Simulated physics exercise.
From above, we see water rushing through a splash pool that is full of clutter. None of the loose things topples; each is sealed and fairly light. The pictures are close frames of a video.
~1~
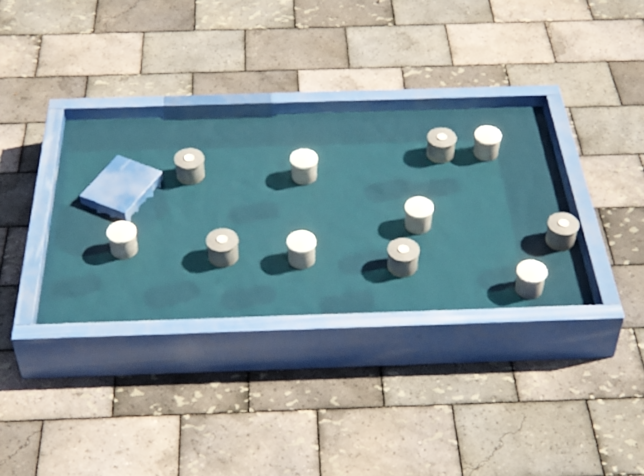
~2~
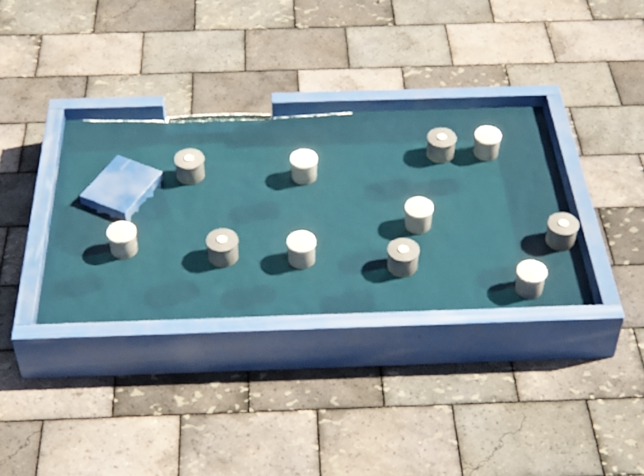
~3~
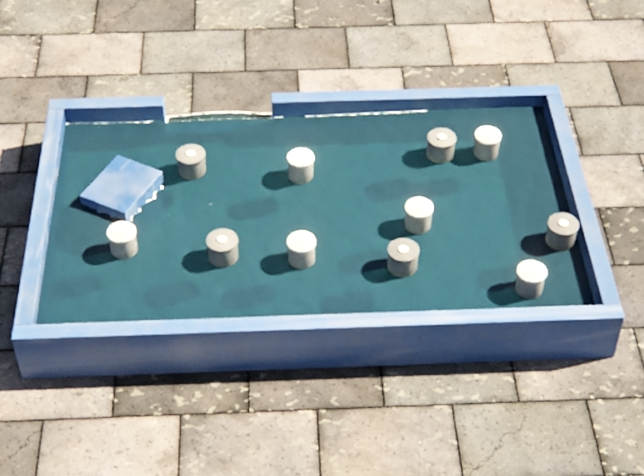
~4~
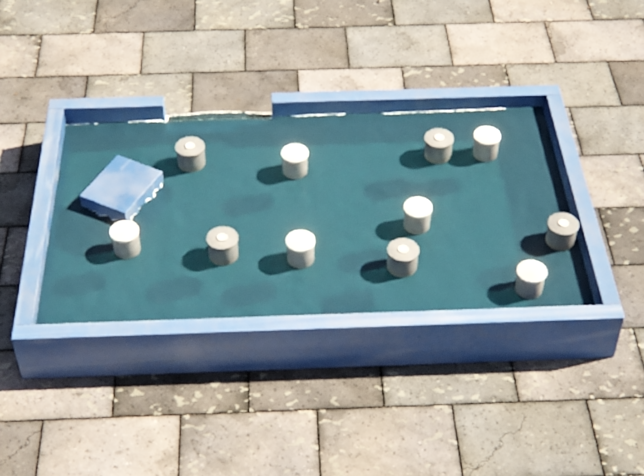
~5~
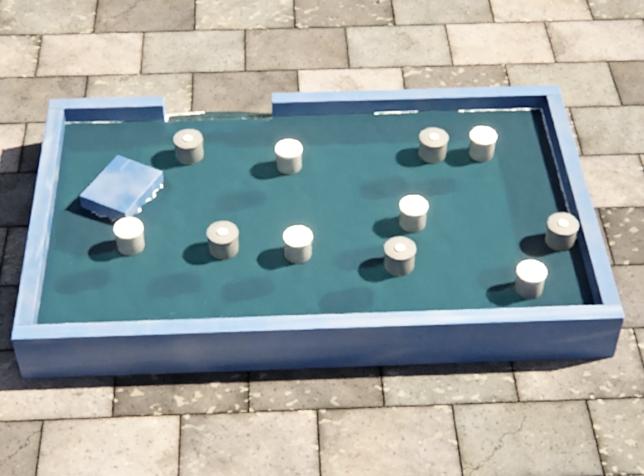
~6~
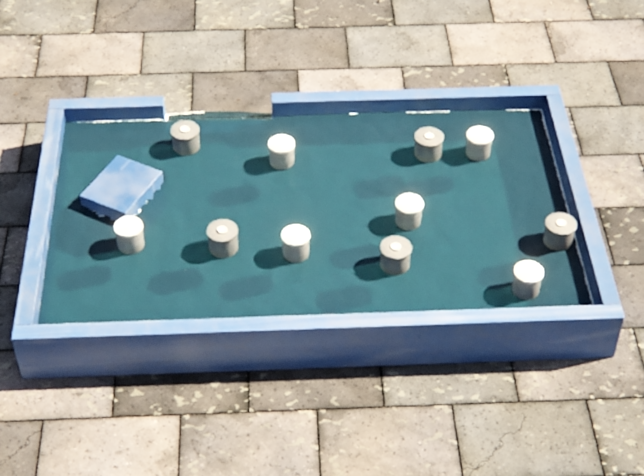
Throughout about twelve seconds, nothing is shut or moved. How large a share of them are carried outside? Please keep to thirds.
Watching it, I'd put the amount that escapes beneath one third.
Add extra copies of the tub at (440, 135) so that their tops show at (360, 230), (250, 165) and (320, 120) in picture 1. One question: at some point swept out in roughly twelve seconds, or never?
In order, the first is never leaving, the second escaping, the third escaping.
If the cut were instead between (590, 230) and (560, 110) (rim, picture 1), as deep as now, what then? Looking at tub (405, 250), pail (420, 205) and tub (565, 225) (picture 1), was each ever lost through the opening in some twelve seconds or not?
Result by object, in the order asked: Flushed / flushed / flushed.
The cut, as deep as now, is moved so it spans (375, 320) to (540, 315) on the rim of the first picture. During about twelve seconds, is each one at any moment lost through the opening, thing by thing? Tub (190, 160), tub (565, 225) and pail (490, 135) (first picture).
Remains, escapes, remains.
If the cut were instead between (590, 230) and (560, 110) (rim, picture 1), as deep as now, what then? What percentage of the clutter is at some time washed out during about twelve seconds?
I'd guess around 50 percent.
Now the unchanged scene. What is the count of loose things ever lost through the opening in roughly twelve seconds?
Result - 2.
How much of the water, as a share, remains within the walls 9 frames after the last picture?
82 %.
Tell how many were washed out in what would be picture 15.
The number is 2.
A moment on, 0 of 11 are out; 11 afloat.
Next, 2 of 11 are out; 9 afloat.
Later, 2 of 11 are out; 9 afloat.
In the end, 2 of 11 are out; 9 afloat.
